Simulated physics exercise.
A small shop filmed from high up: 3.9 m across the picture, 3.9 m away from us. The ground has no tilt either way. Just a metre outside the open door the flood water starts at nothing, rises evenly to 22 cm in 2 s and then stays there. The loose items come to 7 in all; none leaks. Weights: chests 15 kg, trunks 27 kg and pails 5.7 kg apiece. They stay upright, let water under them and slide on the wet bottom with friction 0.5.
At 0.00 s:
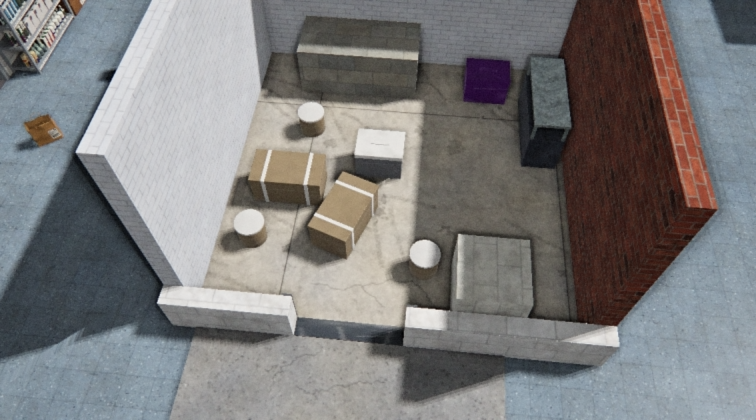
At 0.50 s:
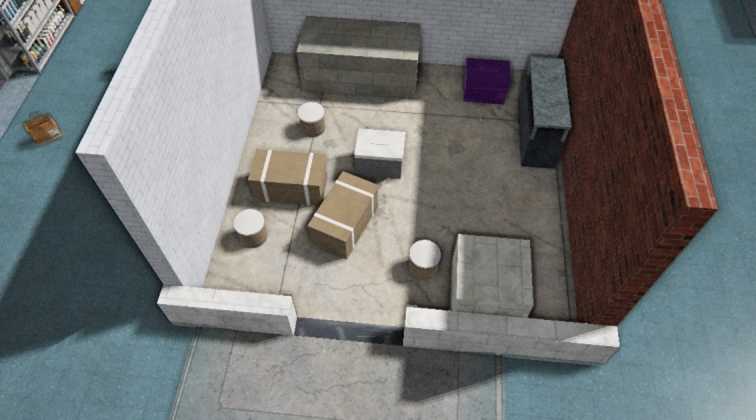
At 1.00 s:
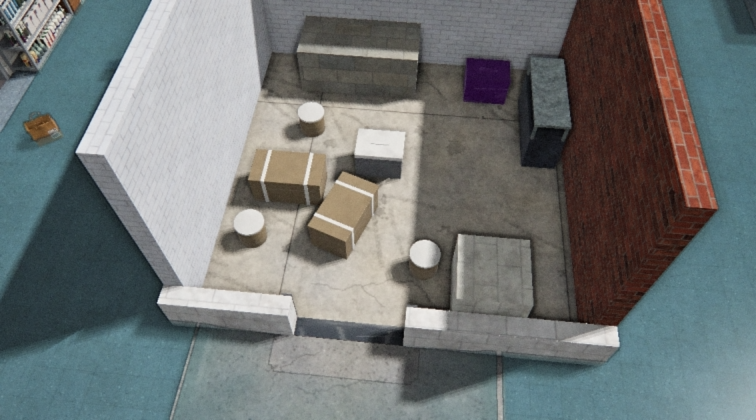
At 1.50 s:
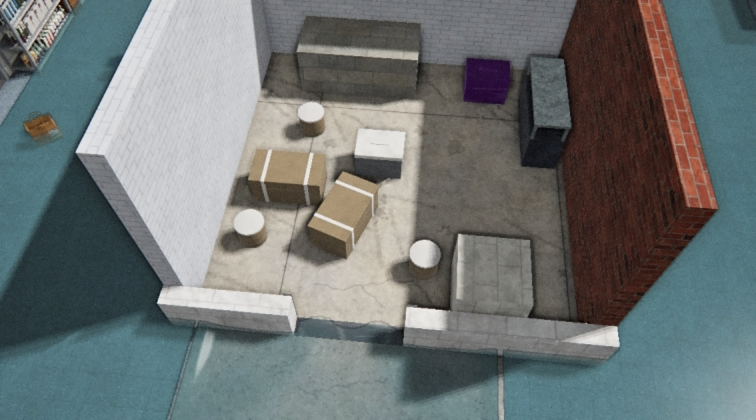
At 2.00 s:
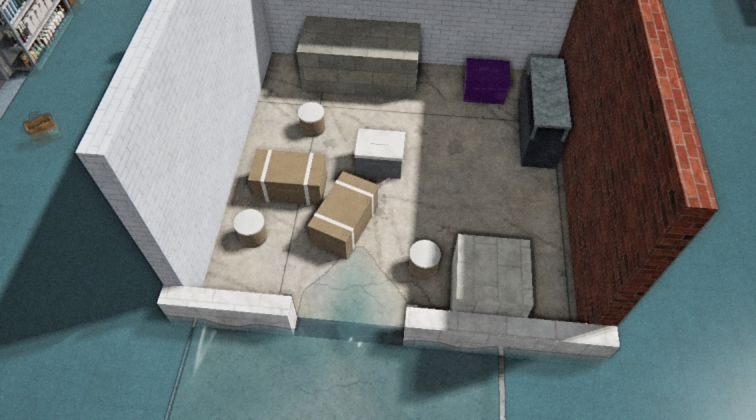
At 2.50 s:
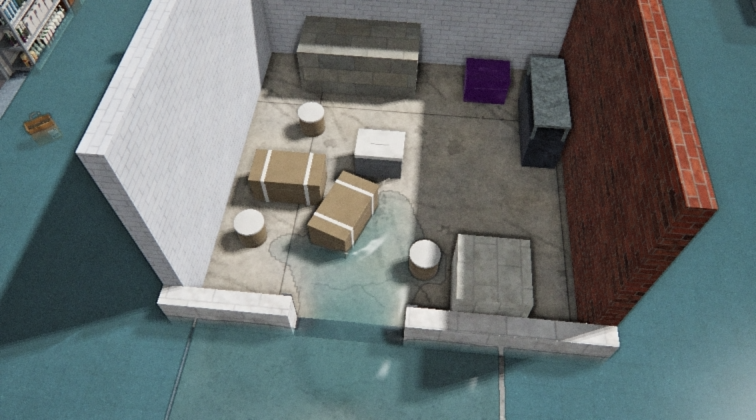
A roofless shop with white walls and a red brick wall on the right is seen from high above by a still camera. Two brown boxes with white stripes and a white box lie mid-floor among pale round pails, with grey blocks around them and a purple chest at back right. Teal water covers the ground outside, then slips through the front gap and spreads around the nearer brown box, while the objects inside stay put.
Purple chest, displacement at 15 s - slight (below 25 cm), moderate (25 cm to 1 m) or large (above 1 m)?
Result: A modest shift.
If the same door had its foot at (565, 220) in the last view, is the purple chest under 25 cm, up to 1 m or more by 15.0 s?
So the purple chest is slightly displaced by then.
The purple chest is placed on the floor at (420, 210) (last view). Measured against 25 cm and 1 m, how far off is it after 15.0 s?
I'd say it goes a long distance.
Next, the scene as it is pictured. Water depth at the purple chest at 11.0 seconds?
Roughly 13 cm deep.
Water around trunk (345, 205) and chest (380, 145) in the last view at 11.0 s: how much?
Around 14 cm and 15 cm.
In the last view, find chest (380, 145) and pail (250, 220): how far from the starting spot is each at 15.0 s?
The first is 100 cm from its start, the second 120 cm.
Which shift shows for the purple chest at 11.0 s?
Around 60 centimetres.
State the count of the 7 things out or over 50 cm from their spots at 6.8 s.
My count gives 5.
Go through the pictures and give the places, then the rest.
The first frame shows the purple chest at (488, 70) rests on the ground; water covers 0.0 m2; 0 of 7 have shifted.
The second frame shows the purple chest at (488, 70) rests on the ground; water covers 0.0 m2; 0 of 7 have shifted.
The third frame shows the purple chest at (488, 70), on the bottom; 0.0 m2 under water; 0 of 7 have shifted.
The fourth frame shows the purple chest at (488, 70), on the bottom; 0.0 m2 under water; 0 of 7 have shifted.
The fifth frame shows the purple chest at (488, 70) rests on the ground; water covers 0.6 m2; 0 of 7 have shifted.
The sixth frame shows the purple chest at (488, 70), on the bottom; 1.5 m2 under water; 0 of 7 have shifted.
After 3.5 s the purple chest is near (488, 70), 0.0 m from its start, aground; 0 afloat.
After 6.8 s the purple chest is near (516, 52), 0.5 m from its start, afloat; 5 afloat.
After 11.0 s the purple chest is near (543, 65), 0.7 m from its start, afloat; 7 afloat.
After 15.0 s the purple chest is near (544, 61), 0.7 m from its start, afloat; 7 afloat.
